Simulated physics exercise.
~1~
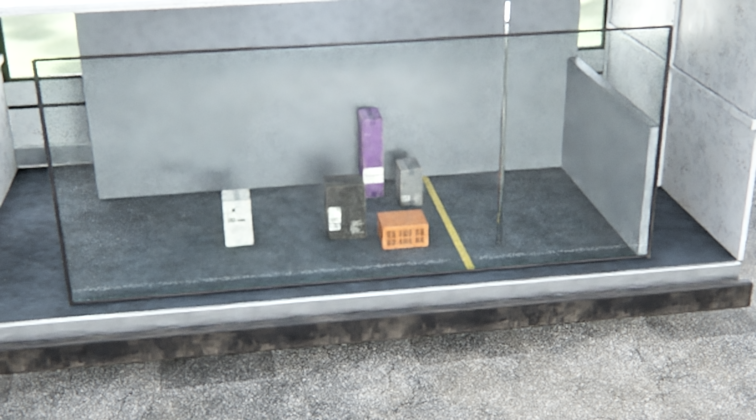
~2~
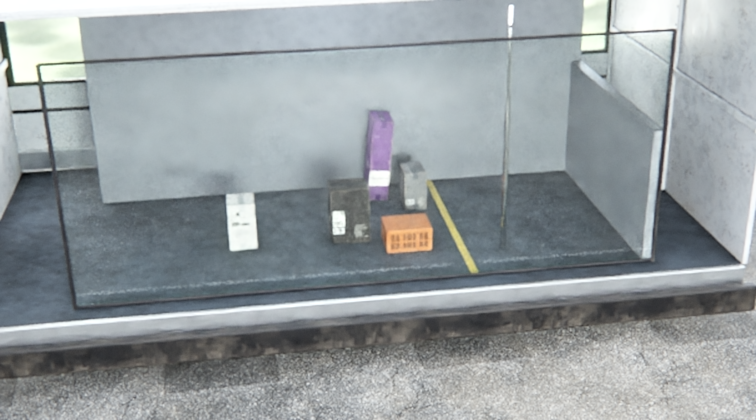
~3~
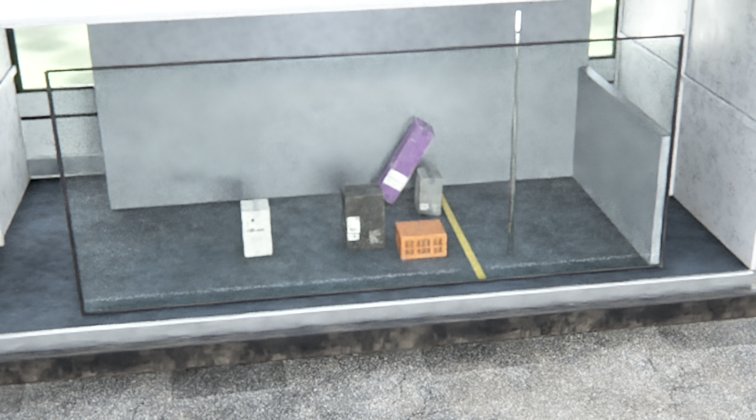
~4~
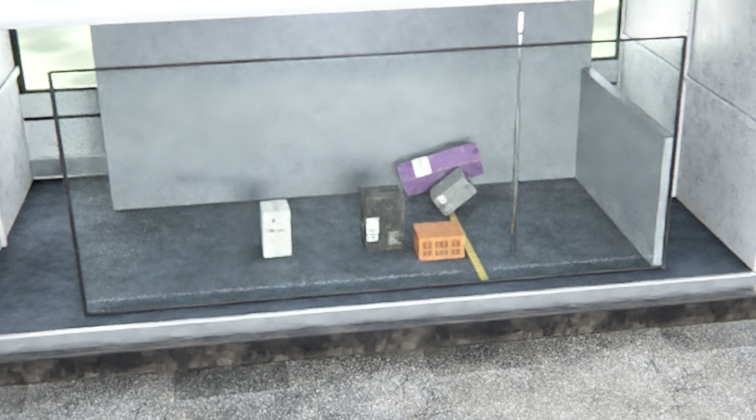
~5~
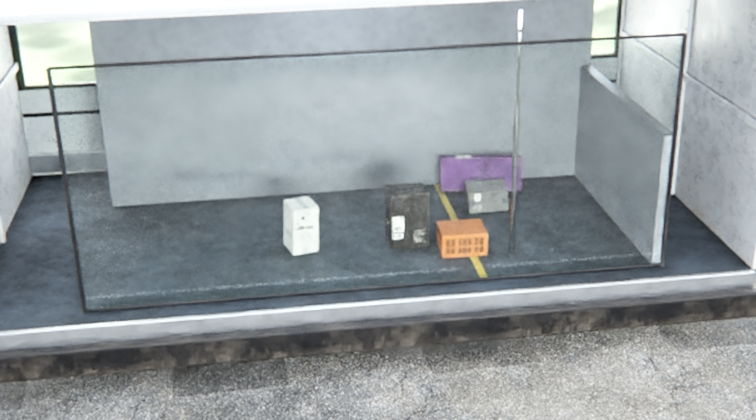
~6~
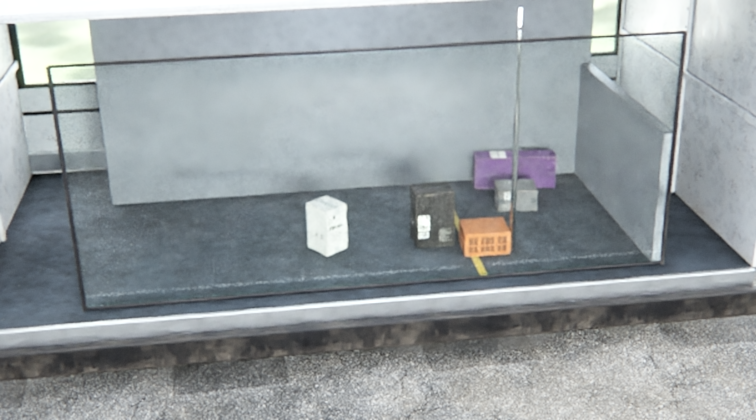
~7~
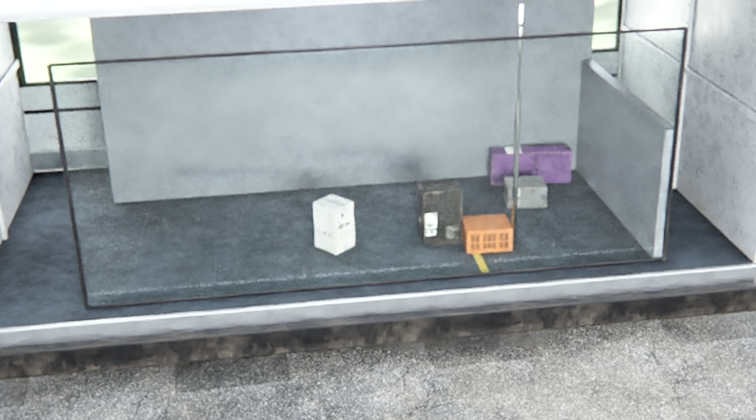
The purple box topples rightward as all the objects slide right, the orange crate crossing the yellow line.
